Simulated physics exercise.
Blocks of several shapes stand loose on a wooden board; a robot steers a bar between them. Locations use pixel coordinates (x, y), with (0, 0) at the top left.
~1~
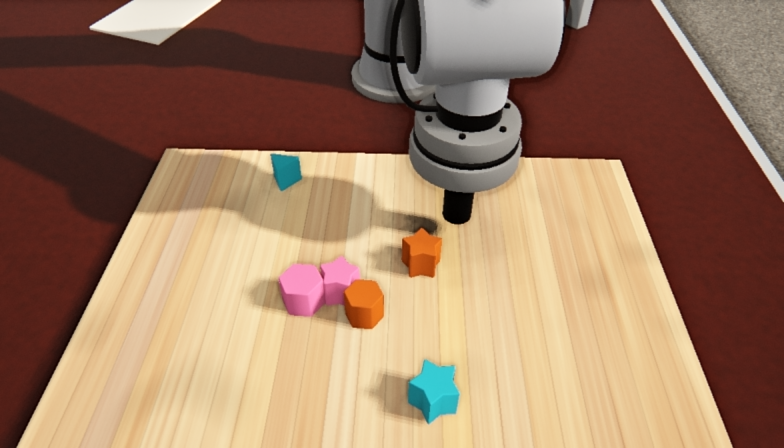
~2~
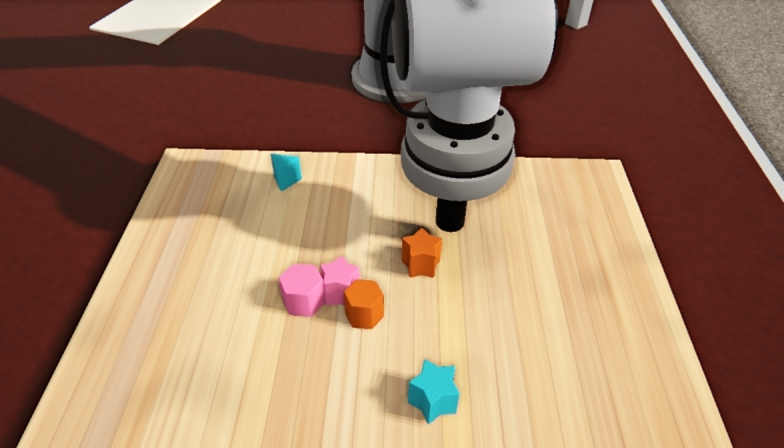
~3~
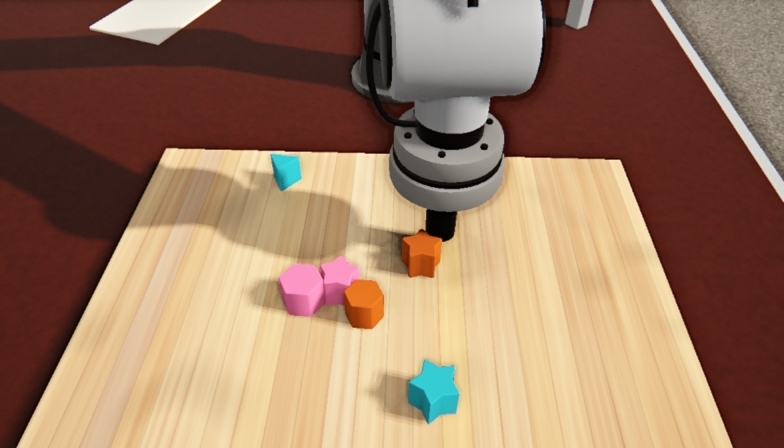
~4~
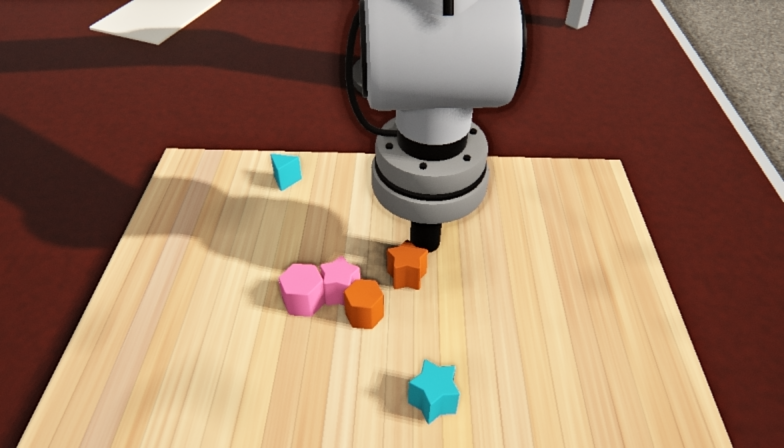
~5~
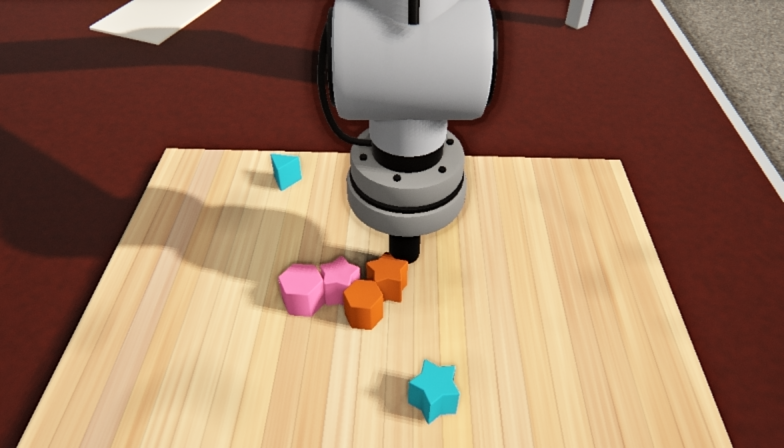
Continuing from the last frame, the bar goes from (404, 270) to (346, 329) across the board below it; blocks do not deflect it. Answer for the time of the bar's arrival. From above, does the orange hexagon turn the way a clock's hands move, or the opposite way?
It goes round the way clock hands do.
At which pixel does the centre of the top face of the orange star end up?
By then it is at (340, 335).
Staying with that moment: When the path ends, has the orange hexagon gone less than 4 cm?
Final answer: No.
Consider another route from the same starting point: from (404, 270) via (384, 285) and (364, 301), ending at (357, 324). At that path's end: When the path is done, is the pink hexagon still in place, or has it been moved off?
At the end, its place is different.
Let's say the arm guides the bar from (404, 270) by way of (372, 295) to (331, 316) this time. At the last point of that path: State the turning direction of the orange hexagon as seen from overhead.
If we look at it from overhead, the orange hexagon pivots clockwise.
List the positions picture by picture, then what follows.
The first frame shows bar's lower end at (457, 215); pink hexagon at (300, 278); pink star at (339, 271); orange hexagon at (364, 293); orange star at (423, 242).
The second frame shows bar at (450, 223); blocks still.
The third frame shows bar at (440, 232); blocks still.
The fourth frame shows bar at (425, 243); orange star at (408, 254).
The fifth frame shows bar at (404, 254); pink hexagon at (300, 278); pink star at (339, 271); orange hexagon at (363, 293); orange star at (387, 267).
The first path, step by step. Halfway along, bar at (376, 282); pink hexagon at (296, 278); pink star at (336, 275), turned 20° clockwise; orange hexagon at (332, 326), turned 15° clockwise; orange star at (361, 299).
At the end, bar at (345, 313); pink hexagon at (280, 276), turned 10° clockwise; pink star at (317, 290), turned 75° clockwise; orange hexagon at (310, 360), turned 50° clockwise; orange star at (340, 335), turned 30° anticlockwise.
